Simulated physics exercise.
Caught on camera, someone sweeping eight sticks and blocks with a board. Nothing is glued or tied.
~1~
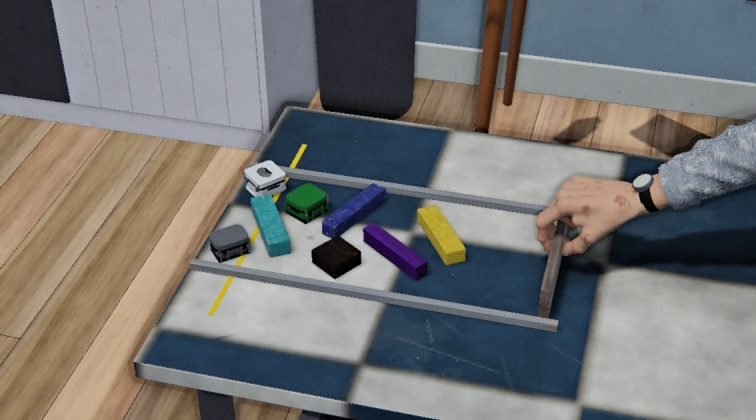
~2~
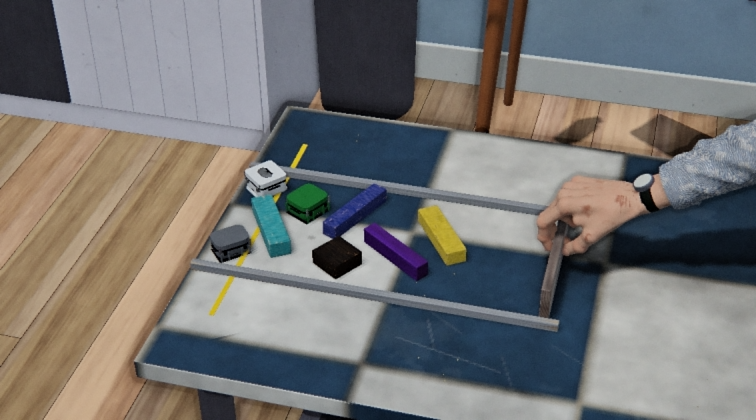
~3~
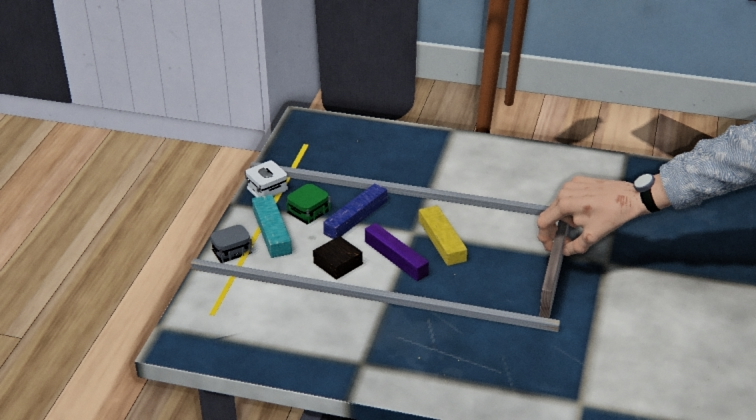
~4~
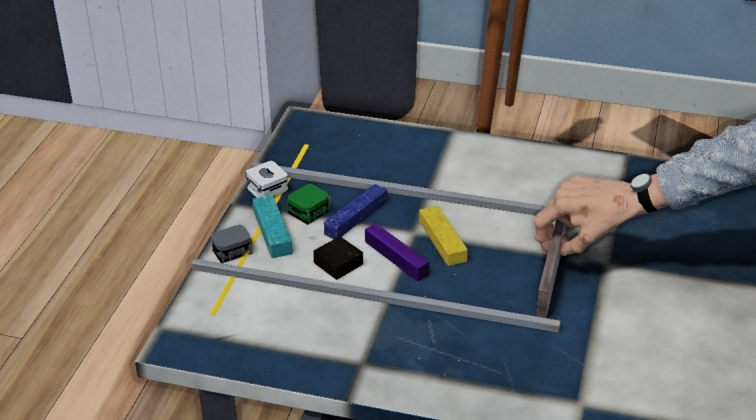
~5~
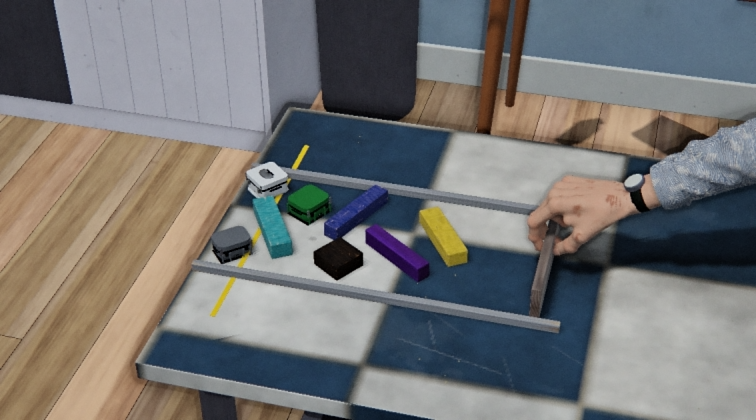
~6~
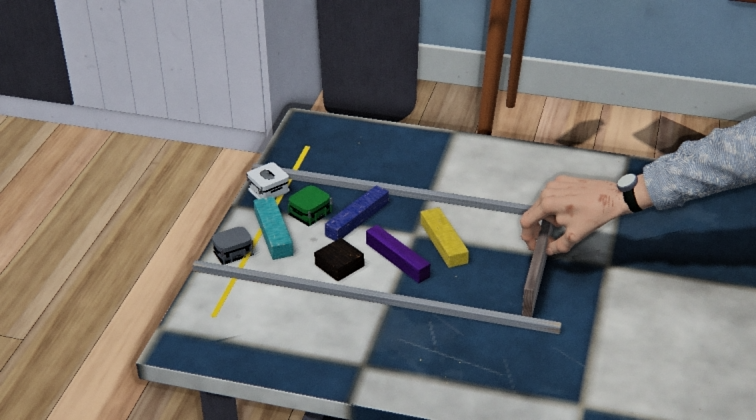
On a checkered table, a hand slides a board slightly left toward scattered coloured sticks and blocks.
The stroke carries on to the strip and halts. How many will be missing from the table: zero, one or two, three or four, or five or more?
The number that fall off is three or four.
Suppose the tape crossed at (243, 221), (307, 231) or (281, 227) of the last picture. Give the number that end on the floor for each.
Try by try, 6, 0 and 3.
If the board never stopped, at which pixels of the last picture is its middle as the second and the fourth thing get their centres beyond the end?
Its middle is around (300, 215) and later (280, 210).
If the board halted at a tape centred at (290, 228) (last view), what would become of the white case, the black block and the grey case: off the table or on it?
The white case goes over; the black block stays on; the grey case tumbles off.
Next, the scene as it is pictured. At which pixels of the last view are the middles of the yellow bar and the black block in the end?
About (261, 206), and the other about (207, 247).
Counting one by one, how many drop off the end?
It comes to 4.
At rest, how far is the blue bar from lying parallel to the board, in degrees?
Near 25 degrees.
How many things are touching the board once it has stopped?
2 of them.
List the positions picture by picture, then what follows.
In the first picture, grey case (230, 244); white case (265, 181); turquoise bar (270, 225); board (556, 253); tape (262, 222).
In the second picture, white case (266, 181); blue bar (355, 211).
In the third picture, turquoise bar (272, 225); yellow bar (442, 235).
In the fourth picture, grey case (232, 244); green case (309, 204).
In the fifth picture, white case (268, 182); black block (339, 258).
In the sixth picture, grey case (233, 246); white case (269, 183); turquoise bar (273, 227); board (541, 253); tape (265, 224).
Early on, none off yet; grey case at rest near (233, 246); white case at rest near (269, 183); turquoise bar at rest near (273, 227).
A while later, none off yet; grey case at rest near (233, 246); white case at rest near (269, 183); turquoise bar moving near (269, 225).
Finally, the number that fall off is three or four; lost, green case, turquoise bar, white case and grey case.
